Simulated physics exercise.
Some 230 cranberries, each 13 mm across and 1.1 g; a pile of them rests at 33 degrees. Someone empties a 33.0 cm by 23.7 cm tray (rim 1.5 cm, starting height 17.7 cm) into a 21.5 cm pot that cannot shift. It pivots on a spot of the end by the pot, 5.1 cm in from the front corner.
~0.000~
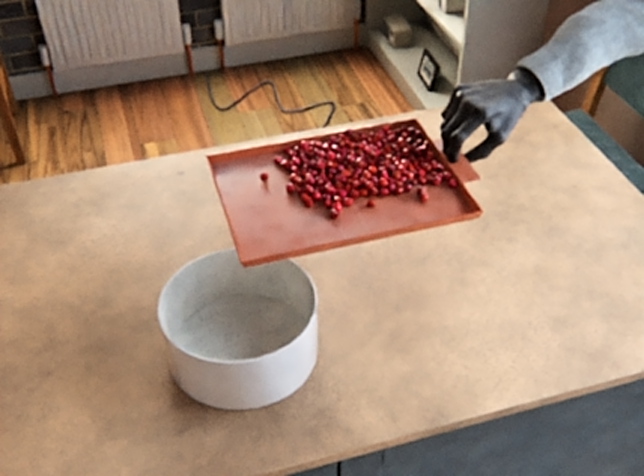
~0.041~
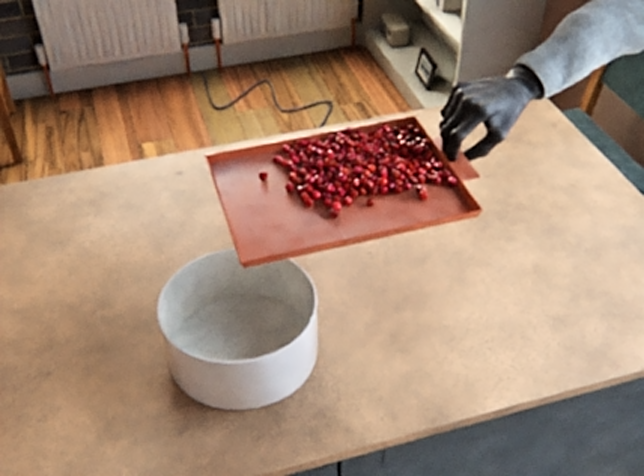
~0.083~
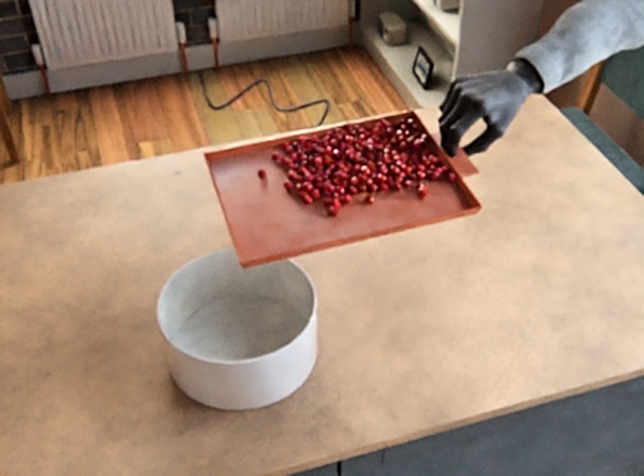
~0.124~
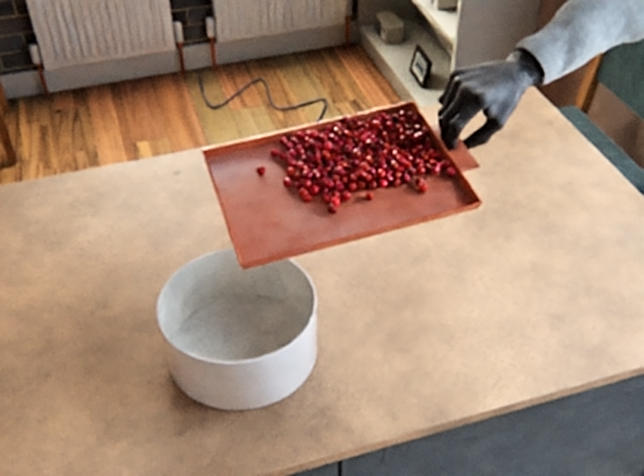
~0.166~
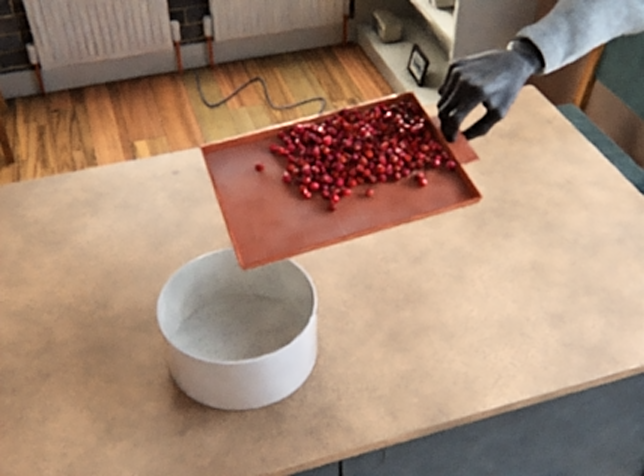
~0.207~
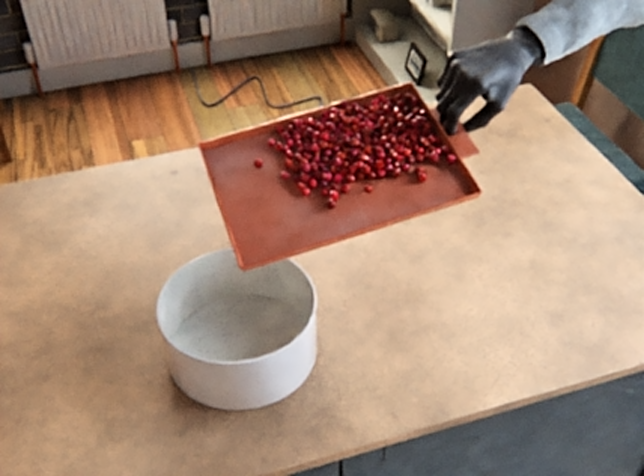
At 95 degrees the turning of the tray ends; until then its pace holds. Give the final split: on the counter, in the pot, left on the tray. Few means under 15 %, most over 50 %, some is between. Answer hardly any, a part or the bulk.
Counter hardly any, pot the bulk, tray hardly any.
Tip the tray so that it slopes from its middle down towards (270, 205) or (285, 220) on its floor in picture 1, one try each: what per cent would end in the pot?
Some 50 and 90 per cent.
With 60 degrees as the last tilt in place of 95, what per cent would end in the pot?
Then about 65 per cent.
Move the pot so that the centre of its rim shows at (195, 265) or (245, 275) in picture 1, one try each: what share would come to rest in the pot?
About 10 and 65 per cent.
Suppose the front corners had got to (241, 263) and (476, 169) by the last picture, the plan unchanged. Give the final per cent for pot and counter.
Pot 80, counter 20.
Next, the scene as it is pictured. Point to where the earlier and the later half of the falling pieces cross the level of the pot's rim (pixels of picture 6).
First near (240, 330), later near (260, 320).
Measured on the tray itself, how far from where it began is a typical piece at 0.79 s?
Some 16 cm.
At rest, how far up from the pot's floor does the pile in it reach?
About 3.5 cm.
Then, at 0.79 s, tilt 50 degrees; the tray holds 95 %, the pot 0 %.
After 1.17 s, tilt 77 degrees; the tray holds 35 %, the pot 50 %.
After 1.64 s, tilt 95 degrees; the tray holds 0 %, the pot 90 %.
At rest (2.2 s), counter 10 %, pot 90 %, tray 0 %.
